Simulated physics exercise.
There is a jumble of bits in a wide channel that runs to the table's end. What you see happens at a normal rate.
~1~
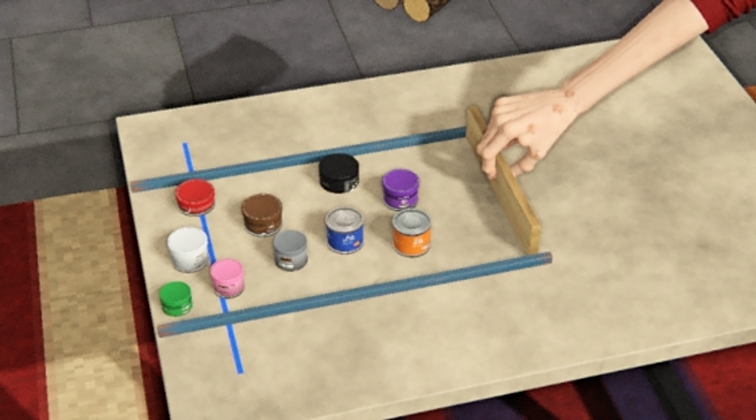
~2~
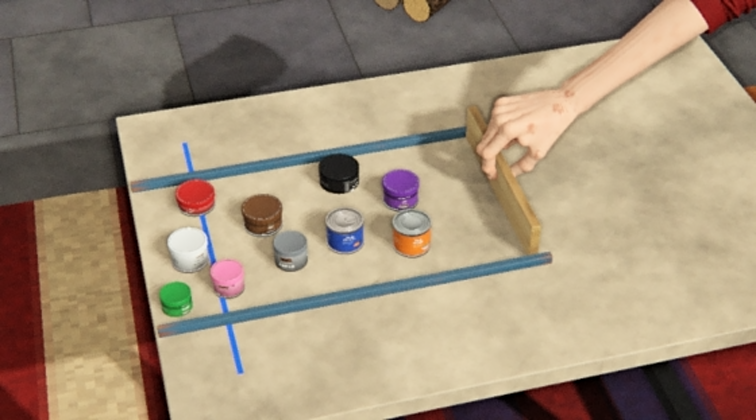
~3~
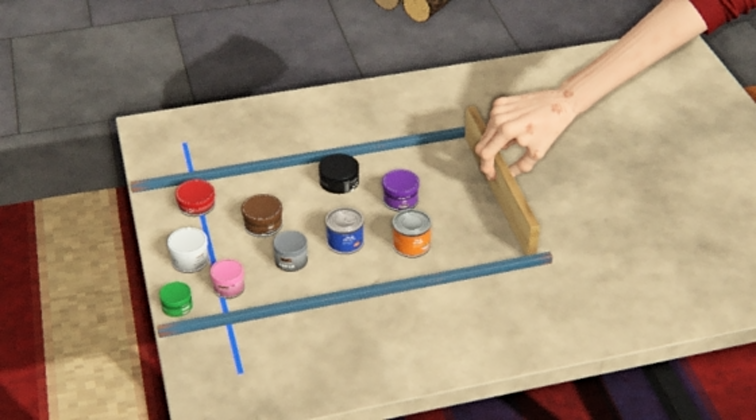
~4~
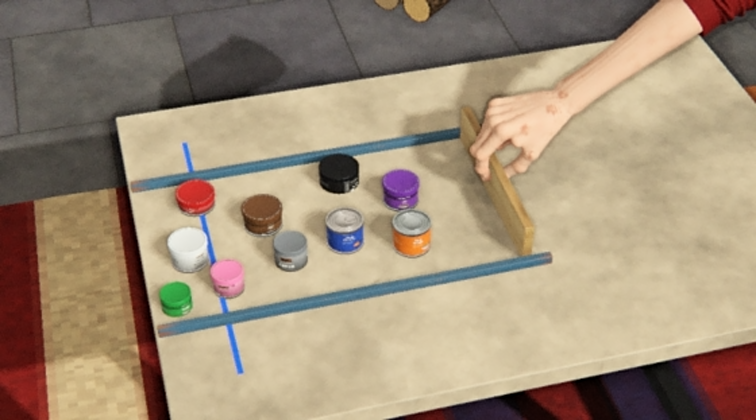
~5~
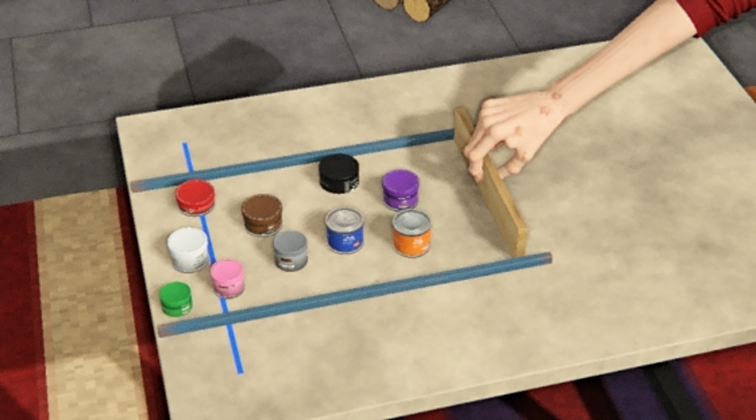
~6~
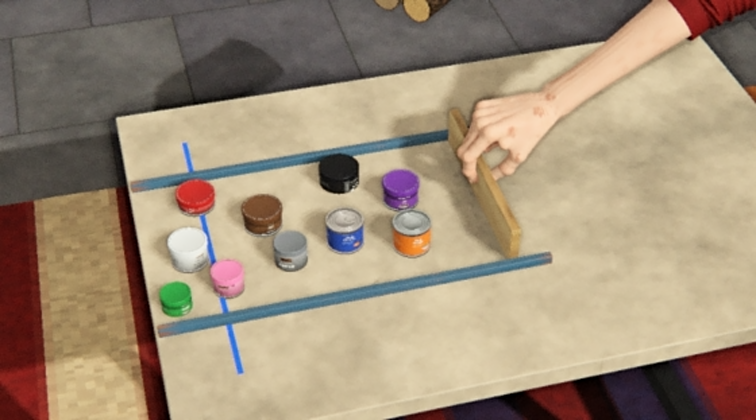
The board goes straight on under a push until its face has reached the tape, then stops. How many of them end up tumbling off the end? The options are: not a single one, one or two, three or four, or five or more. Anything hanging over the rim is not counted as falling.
My answer: One or two.
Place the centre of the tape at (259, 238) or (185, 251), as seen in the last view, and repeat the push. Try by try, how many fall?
Ending up on the floor: First try 0, second try 5.
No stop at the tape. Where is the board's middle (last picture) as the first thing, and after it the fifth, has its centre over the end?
At (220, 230) for the first, at (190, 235) for the fifth.
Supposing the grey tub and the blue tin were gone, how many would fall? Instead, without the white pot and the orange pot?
In order, the numbers are 1 and 0.
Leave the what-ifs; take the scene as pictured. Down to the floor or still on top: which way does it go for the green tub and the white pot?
In the end the green tub ends up below, the white pot ends up below.
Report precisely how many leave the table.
The figure is 2, exactly.
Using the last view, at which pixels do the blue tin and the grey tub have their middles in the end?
The first ends close to (193, 249), the second close to (167, 270).
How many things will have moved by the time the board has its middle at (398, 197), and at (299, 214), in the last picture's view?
2 and 6.
Soon after, none off yet; green tub at rest near (176, 299); white pot at rest near (189, 251); red tin at rest near (196, 198).
By the end, the number that fall off is one or two; fallen, white pot and green tub.
